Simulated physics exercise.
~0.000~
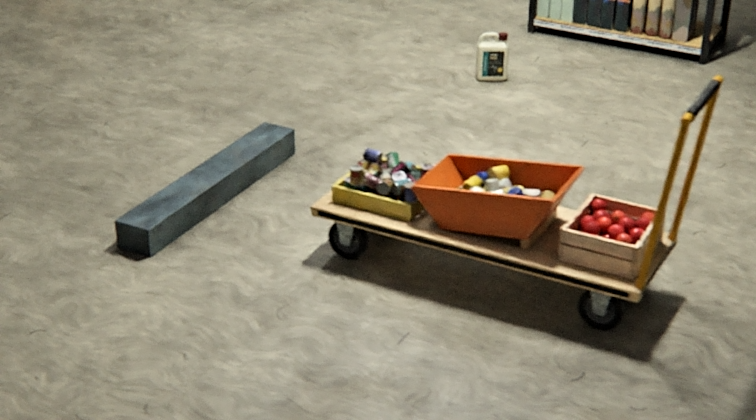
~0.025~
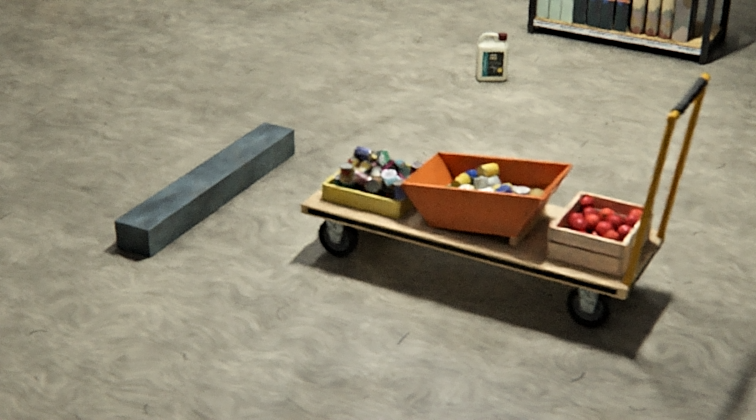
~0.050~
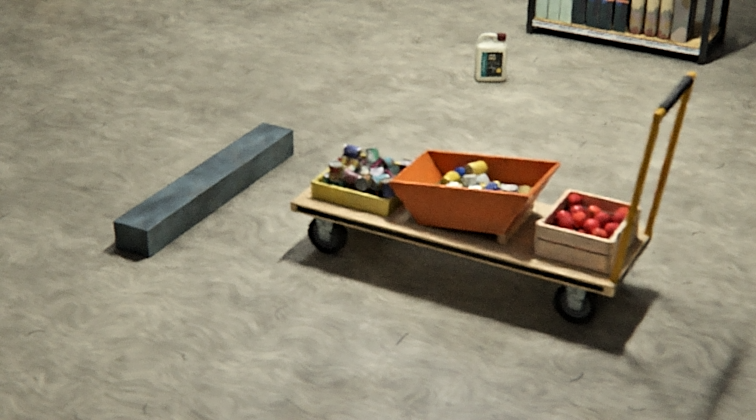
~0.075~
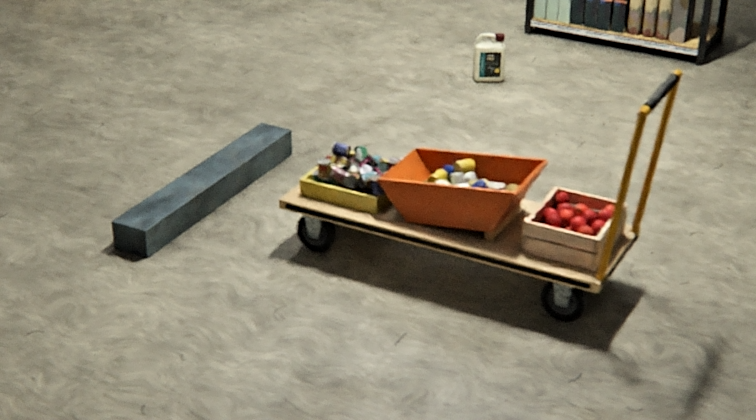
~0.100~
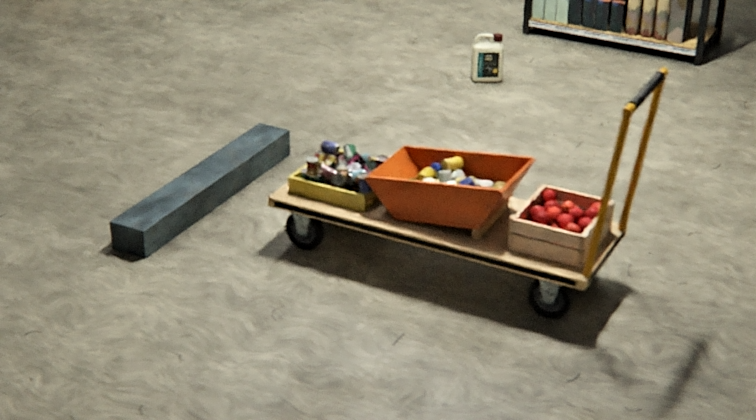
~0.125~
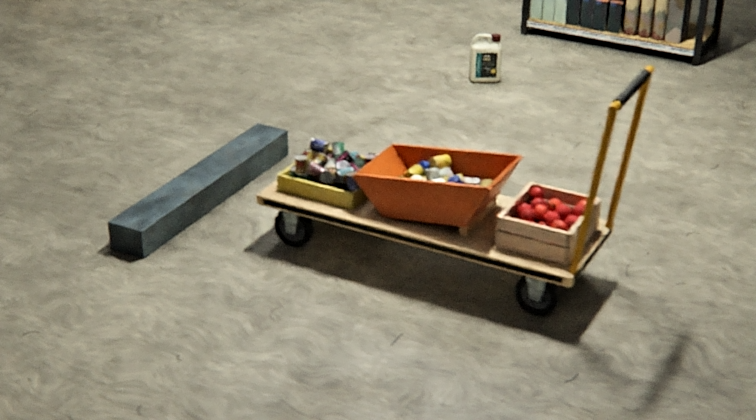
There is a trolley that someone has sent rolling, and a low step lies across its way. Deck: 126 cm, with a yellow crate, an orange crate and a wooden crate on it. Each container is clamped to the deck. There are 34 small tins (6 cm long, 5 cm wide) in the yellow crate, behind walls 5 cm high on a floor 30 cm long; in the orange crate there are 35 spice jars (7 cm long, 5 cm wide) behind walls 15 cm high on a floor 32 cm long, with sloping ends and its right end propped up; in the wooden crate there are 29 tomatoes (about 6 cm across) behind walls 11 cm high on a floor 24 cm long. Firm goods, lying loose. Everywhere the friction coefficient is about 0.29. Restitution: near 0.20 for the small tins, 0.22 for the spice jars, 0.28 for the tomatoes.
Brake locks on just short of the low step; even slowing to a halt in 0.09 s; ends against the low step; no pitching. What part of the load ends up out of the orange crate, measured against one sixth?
The orange crate loses less than one sixth of its load.
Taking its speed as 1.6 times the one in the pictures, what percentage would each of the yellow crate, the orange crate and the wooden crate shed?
Yellow crate 40, orange crate 20, wooden crate 0 per cent.
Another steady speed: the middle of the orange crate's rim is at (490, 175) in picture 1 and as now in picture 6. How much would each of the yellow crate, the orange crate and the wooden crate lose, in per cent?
That would give yellow crate 30 %, orange crate 0 % and wooden crate 0 %.
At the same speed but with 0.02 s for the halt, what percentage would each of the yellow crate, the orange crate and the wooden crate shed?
In that case yellow crate 40, orange crate 0 and wooden crate 0 per cent.
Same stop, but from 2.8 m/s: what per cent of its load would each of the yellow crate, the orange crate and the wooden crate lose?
Then the yellow crate sheds 40 per cent of its load, the orange crate 30 per cent, and the wooden crate 0 per cent.
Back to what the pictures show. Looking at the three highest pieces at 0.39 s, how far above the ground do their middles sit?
Roughly 36 centimetres.
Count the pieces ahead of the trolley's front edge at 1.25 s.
Some 6 pieces.
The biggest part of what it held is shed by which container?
The yellow crate is the one.
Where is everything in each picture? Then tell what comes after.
In the first frame (places track the rim corner closest to us here; the camera pans a little), orange crate (551, 200); yellow crate (408, 204); 57 cm to go; all still inside.
Orange crate (539, 197); yellow crate (397, 202); 53 cm to go, in the second frame.
Orange crate (527, 195); yellow crate (386, 200); 49 cm to go, in the third frame.
Orange crate (514, 192); yellow crate (374, 197); 44 cm to go, in the fourth frame.
Orange crate (500, 190); yellow crate (362, 195); 40 cm to go, in the fifth frame.
Orange crate (487, 187); yellow crate (350, 193); 36 cm to go; all still inside, in the sixth frame.
After 0.29 s, it begins to slow.
After 0.39 s, the yellow crate is down by 1 of 34, the orange crate has all 35 and the wooden crate has all 29.
After 0.51 s, the yellow crate is down by 5 of 34, the orange crate has all 35 and the wooden crate has all 29.
After 0.74 s, the yellow crate is down by 8 of 34, the orange crate has all 35 and the wooden crate has all 29.
When it is over (at 1.25 s), the yellow crate is down by 8 of 34, the orange crate has all 35 and the wooden crate has all 29. Asked share, 0 of 35, 0 per cent.
